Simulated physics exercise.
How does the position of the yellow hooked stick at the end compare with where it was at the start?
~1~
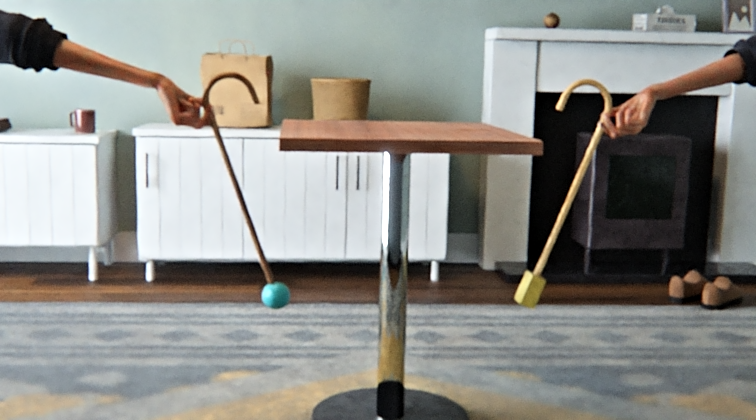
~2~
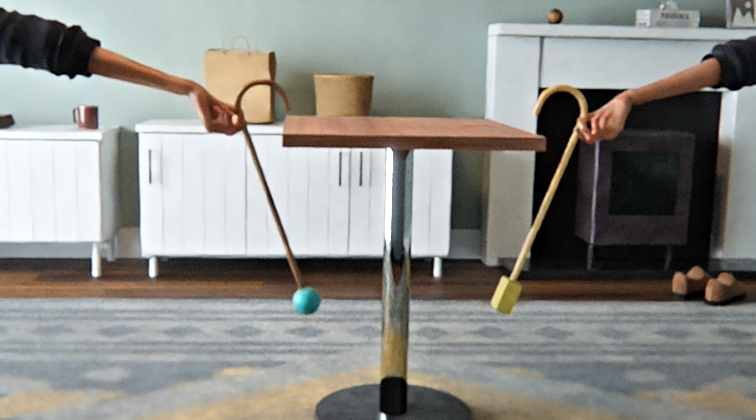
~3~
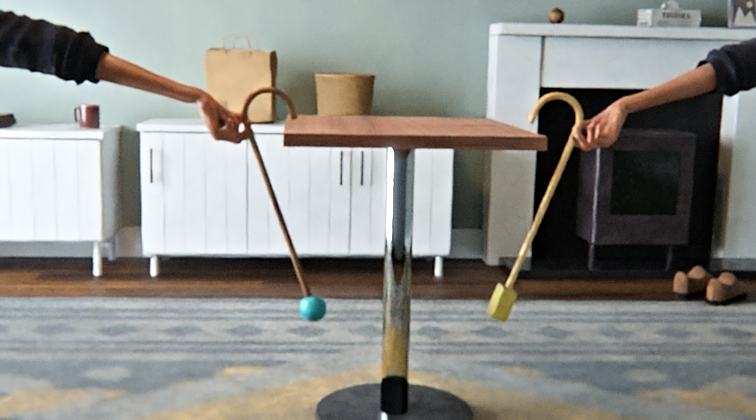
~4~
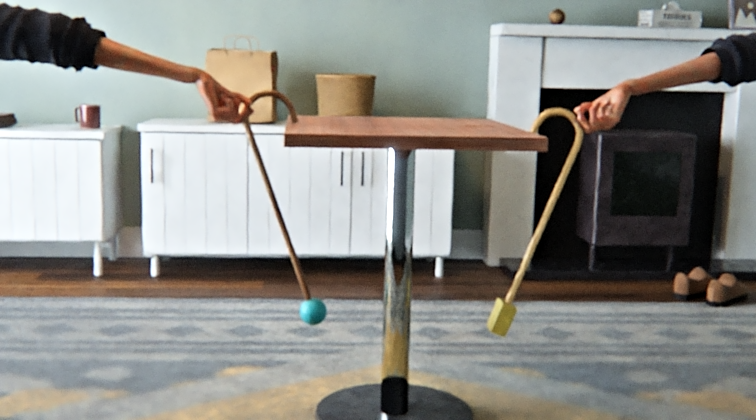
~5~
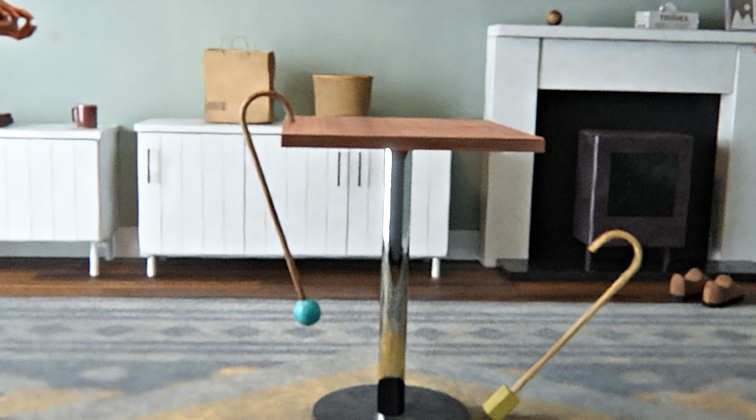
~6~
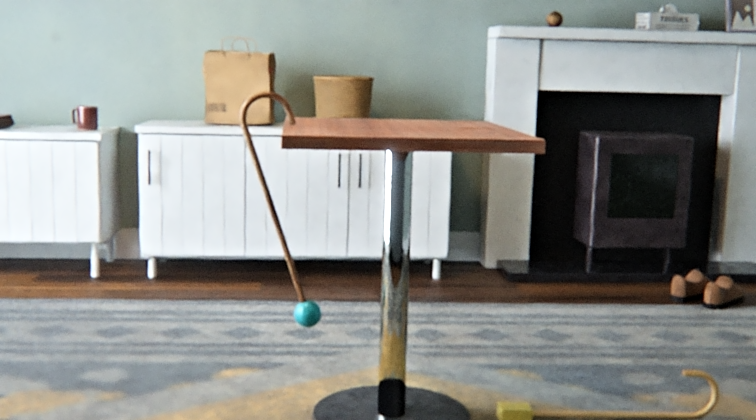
At the start it is held up by a hand to the right of the table, and at the end it lies on the floor, lower and further right.
